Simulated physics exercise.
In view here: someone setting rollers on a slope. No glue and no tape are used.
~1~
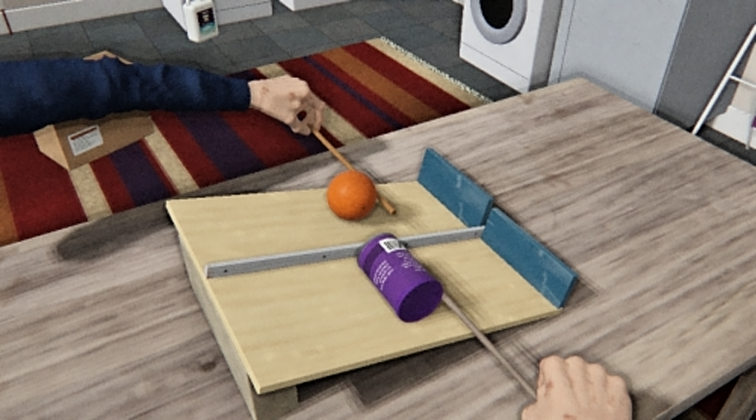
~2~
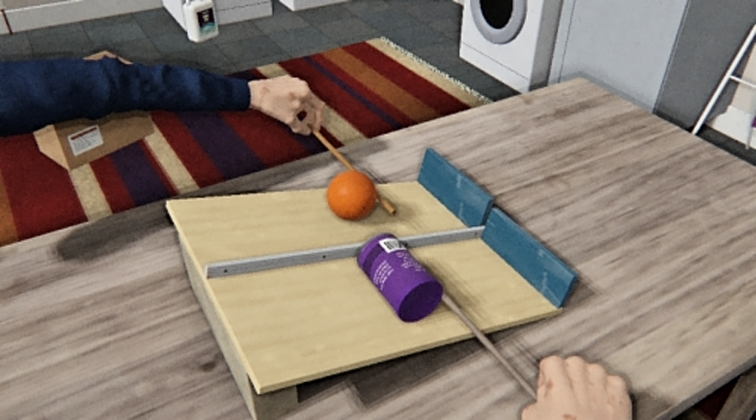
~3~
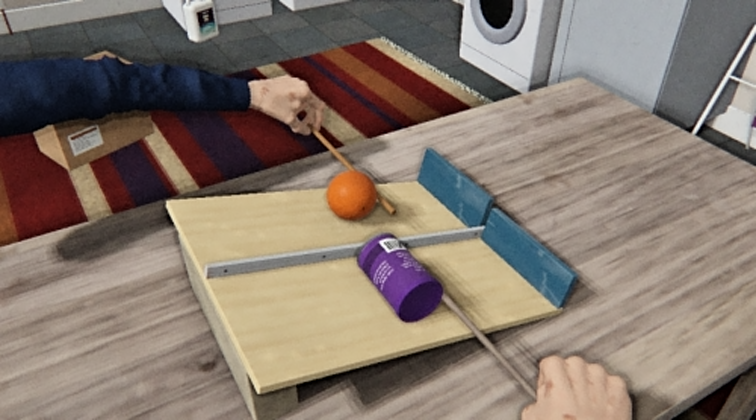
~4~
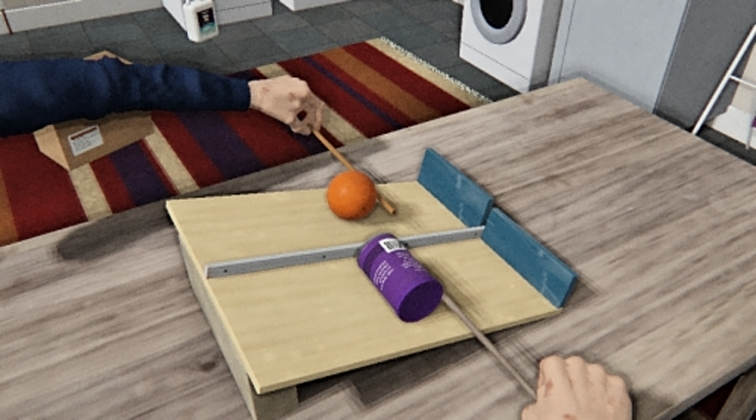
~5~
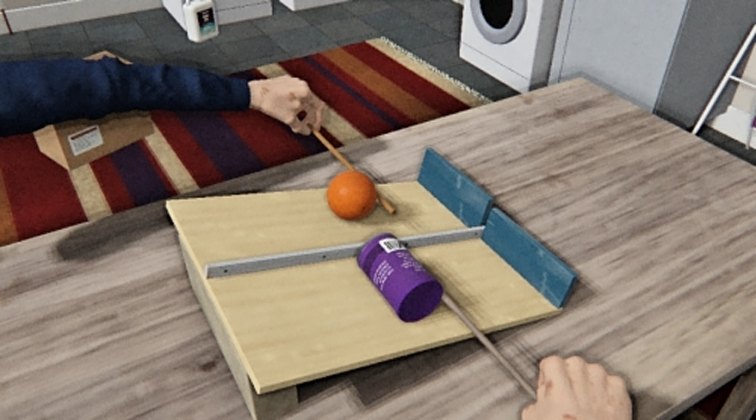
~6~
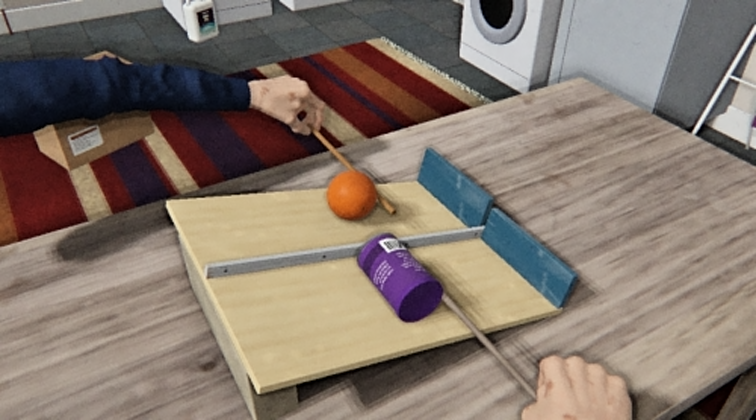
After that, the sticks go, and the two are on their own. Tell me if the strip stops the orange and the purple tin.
In order: The orange is not lost. The purple tin is not lost.
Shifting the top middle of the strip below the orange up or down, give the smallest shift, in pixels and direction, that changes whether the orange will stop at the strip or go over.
About 24 pixels, down.
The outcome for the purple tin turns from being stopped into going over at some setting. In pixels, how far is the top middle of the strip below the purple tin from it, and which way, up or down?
Roughly 24 pixels, downward.
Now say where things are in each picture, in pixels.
Held back by the sticks; orange (352, 195); purple tin (398, 276); board (369, 237), in the first frame.
Held back by the sticks; purple tin (398, 276); board (369, 237), in the second frame.
Held back by the sticks; orange (352, 195); board (369, 237), in the third frame.
Held back by the sticks; purple tin (398, 276); board (369, 237), in the fourth frame.
Held back by the sticks; orange (352, 195); board (369, 237), in the fifth frame.
Held back by the sticks; orange (352, 195); purple tin (398, 276); board (369, 237), in the sixth frame.
Then, 0.32 s on from there, orange rolling on the board near (387, 193); purple tin rolling on the board near (435, 270).
In the end, the orange gets caught, near (433, 189); the purple tin gets caught, near (508, 257).
